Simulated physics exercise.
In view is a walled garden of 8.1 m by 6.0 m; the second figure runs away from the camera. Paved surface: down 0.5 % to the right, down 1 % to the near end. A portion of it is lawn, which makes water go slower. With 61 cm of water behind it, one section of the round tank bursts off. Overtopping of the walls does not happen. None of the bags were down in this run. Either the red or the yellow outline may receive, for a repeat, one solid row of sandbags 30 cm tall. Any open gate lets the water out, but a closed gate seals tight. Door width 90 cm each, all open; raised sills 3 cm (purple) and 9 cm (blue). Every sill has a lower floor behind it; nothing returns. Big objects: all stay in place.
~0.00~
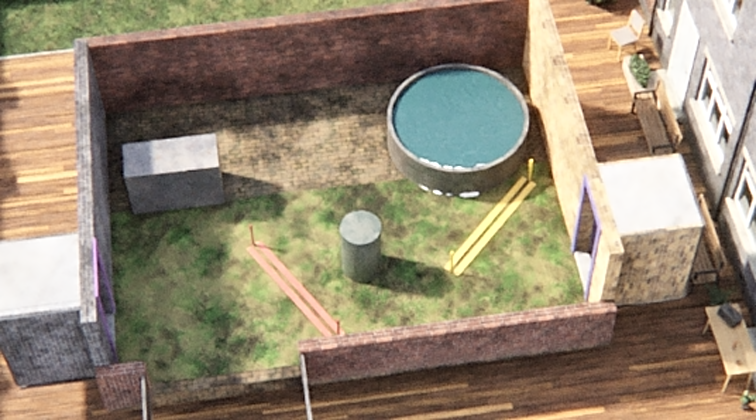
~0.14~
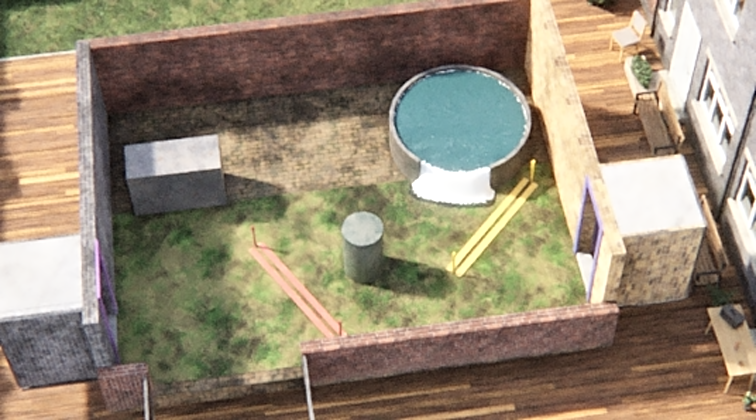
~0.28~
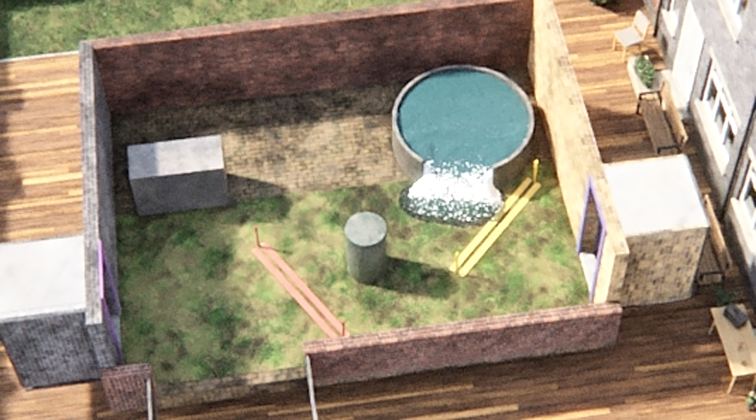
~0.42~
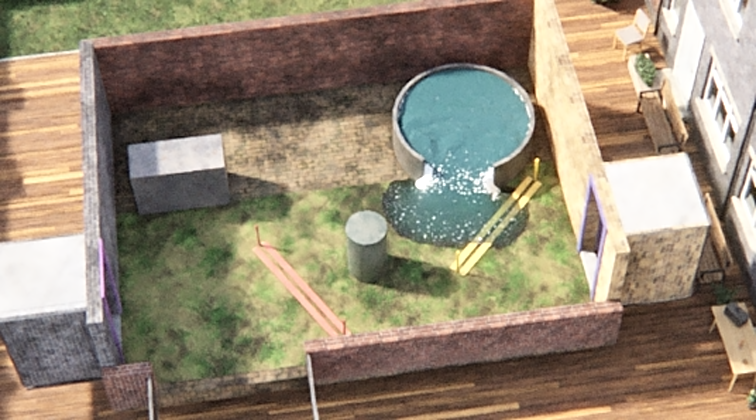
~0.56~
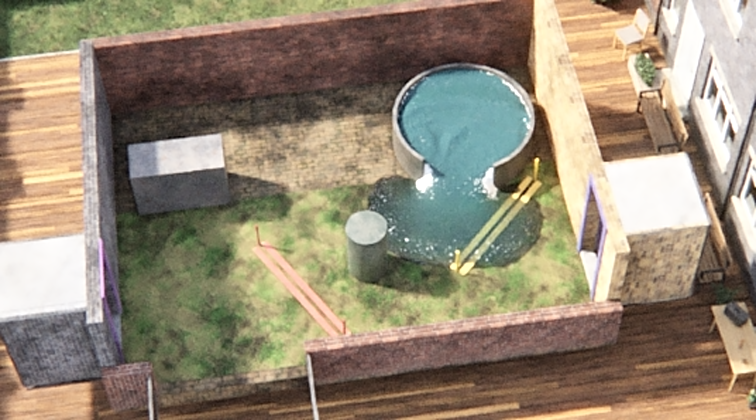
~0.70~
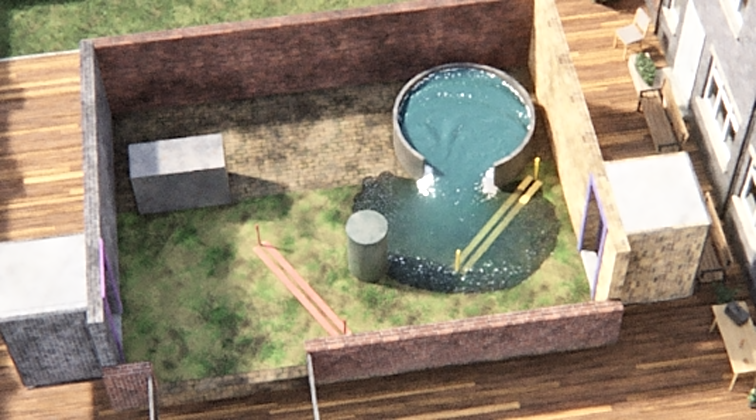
Water bursting from the front of a round tank and spreading across the lawn of a walled garden, past a yellow outline.
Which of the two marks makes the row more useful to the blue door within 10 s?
The yellow mark does.
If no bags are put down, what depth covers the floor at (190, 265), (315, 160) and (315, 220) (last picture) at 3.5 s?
In order, roughly 0, 0 and 4 cm.
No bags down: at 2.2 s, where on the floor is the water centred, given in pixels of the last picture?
Centre of the water: Close to (458, 201).
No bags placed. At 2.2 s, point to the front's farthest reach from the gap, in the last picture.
The front reaches farthest at about (351, 357).
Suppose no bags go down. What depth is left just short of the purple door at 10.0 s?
Close to 5.0 cm of depth.
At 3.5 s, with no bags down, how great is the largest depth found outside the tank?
Max depth: Near 24 cm.
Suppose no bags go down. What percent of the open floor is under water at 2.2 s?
Something like 30 percent is wet.
After 1.4 s water covers 25 % of the floor and is deepest (32 cm) near (456, 196) in the run without bags; in at the blue door, 0 L with no bags, 0 L with the row on red, 0 L on yellow.
After 2.2 s water covers 30 % of the floor and is deepest (26 cm) near (433, 337) in the run without bags; in at the blue door, 0 L with no bags, 0 L with the row on red, 0 L on yellow.
After 3.5 s water covers 45 % of the floor and is deepest (24 cm) near (550, 331) in the run without bags; in at the blue door, 9 L with no bags, 9 L with the row on red, 0 L on yellow.
After 6.0 s water covers 65 % of the floor and is deepest (17 cm) near (591, 325) in the run without bags; in at the blue door, 64 L with no bags, 64 L with the row on red, 1 L on yellow.
After 10.0 s water covers 85 % of the floor and is deepest (12 cm) near (587, 307) in the run without bags; in at the blue door, 98 L with no bags, 107 L with the row on red, 3 L on yellow.
